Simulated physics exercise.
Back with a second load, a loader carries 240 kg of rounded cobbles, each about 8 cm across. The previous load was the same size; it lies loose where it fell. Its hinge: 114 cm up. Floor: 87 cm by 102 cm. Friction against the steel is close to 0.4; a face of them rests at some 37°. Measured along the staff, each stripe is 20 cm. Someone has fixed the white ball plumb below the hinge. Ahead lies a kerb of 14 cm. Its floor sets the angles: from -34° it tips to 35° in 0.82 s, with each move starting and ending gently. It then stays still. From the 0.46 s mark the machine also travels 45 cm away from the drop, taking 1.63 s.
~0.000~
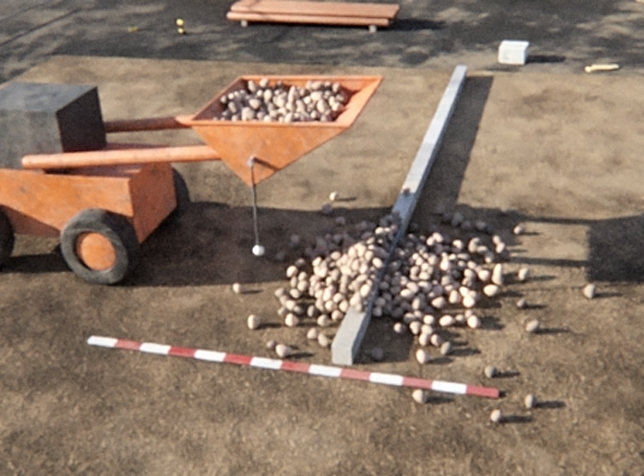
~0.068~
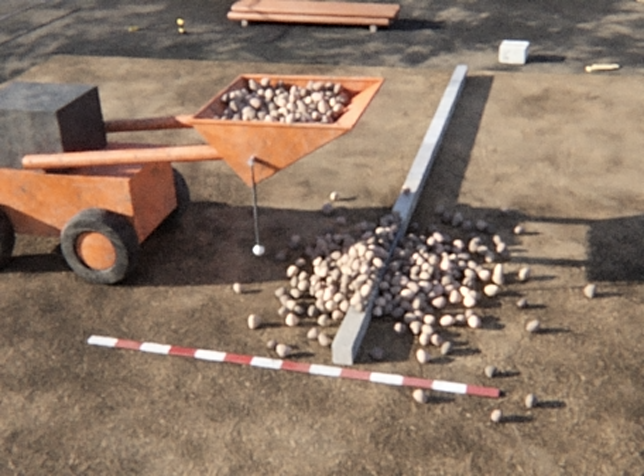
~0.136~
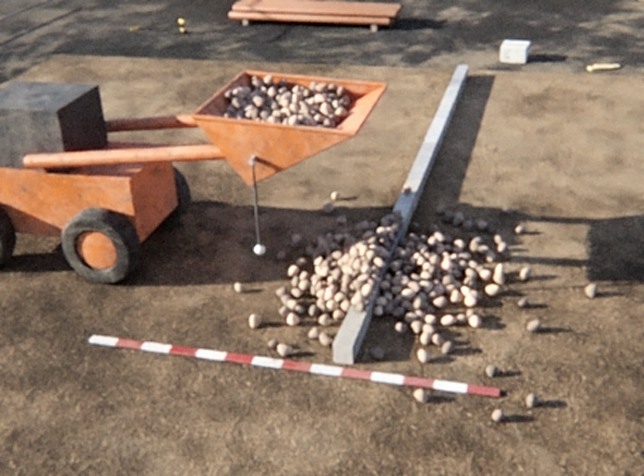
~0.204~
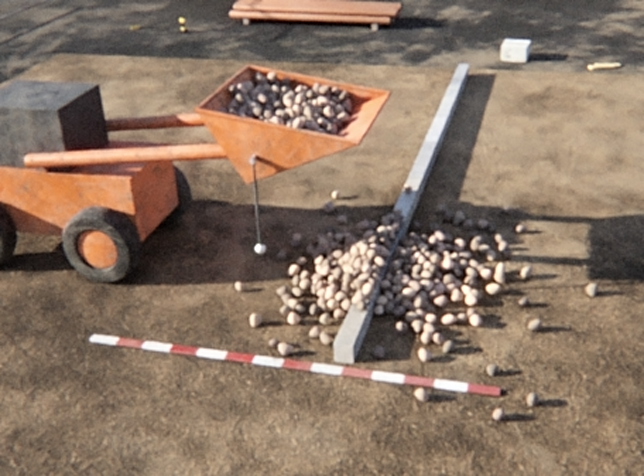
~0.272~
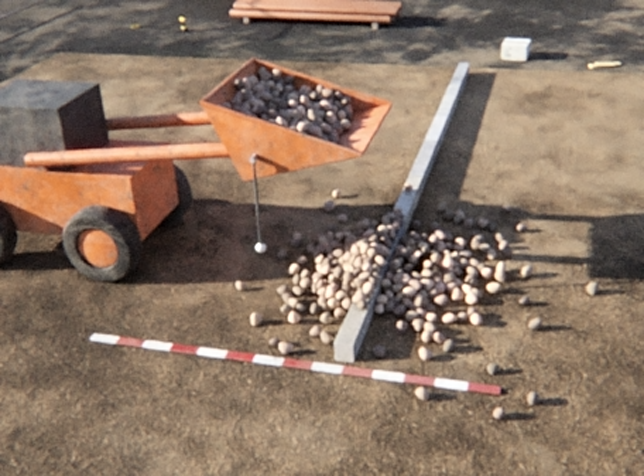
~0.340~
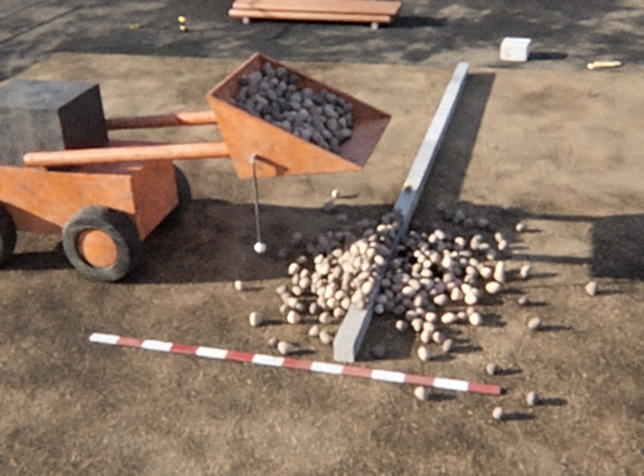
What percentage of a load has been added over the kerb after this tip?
38 %.
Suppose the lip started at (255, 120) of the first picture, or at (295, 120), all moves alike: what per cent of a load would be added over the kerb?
Case one about 0 %, case two about 0 %.
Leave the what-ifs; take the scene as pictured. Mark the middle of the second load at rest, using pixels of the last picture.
They end up centred around (367, 256).
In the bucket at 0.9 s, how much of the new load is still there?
Close to 85 in a hundred is still held.
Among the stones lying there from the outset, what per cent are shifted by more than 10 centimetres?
Roughly 10 per cent of them.
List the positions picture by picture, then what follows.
Lip at (351, 125), floor tilted -34°, highest stones at (305, 91). The earlier load is highest near (372, 247), 21 cm above ground level, 53 % on this side of the kerb, 47 % over the kerb, in the first frame.
The bucket is at -33°, its lip at (352, 128); the top of the load is at (294, 92); the stones move at 0.1 m/s on average, in the second frame.
Lip at (356, 134), floor tilted -29°, highest stones at (261, 89); the stones move at 0.2 m/s on average, in the third frame.
The bucket is at -23°, its lip at (359, 143); the top of the load is at (259, 85); the stones move at 0.3 m/s on average, in the fourth frame.
Lip at (362, 155), floor tilted -16°, highest stones at (260, 82); the stones move at 0.4 m/s on average, in the fifth frame.
Lip at (362, 170), floor tilted -8°, highest stones at (262, 79); the stones move at 0.4 m/s on average, in the sixth frame.
After 0.6 s the floor is at 25°; in per cent of one load, 100 in the bucket, 53 on this side of the kerb, 47 over the kerb; the foremost stones are at (529, 317).
After 0.9 s the floor is at 35°; in per cent of one load, 84 in the bucket, 69 on this side of the kerb, 47 over the kerb; the foremost stones are at (529, 317).
After 2.5 s the floor is at 35°; in per cent of one load, 0 in the bucket, 115 on this side of the kerb, 85 over the kerb; the foremost stones are at (536, 323).
After 5.1 s the floor is at 35°; in per cent of one load, 0 in the bucket, 115 on this side of the kerb, 85 over the kerb; the foremost stones are at (536, 323). Net gain over the kerb, 38.
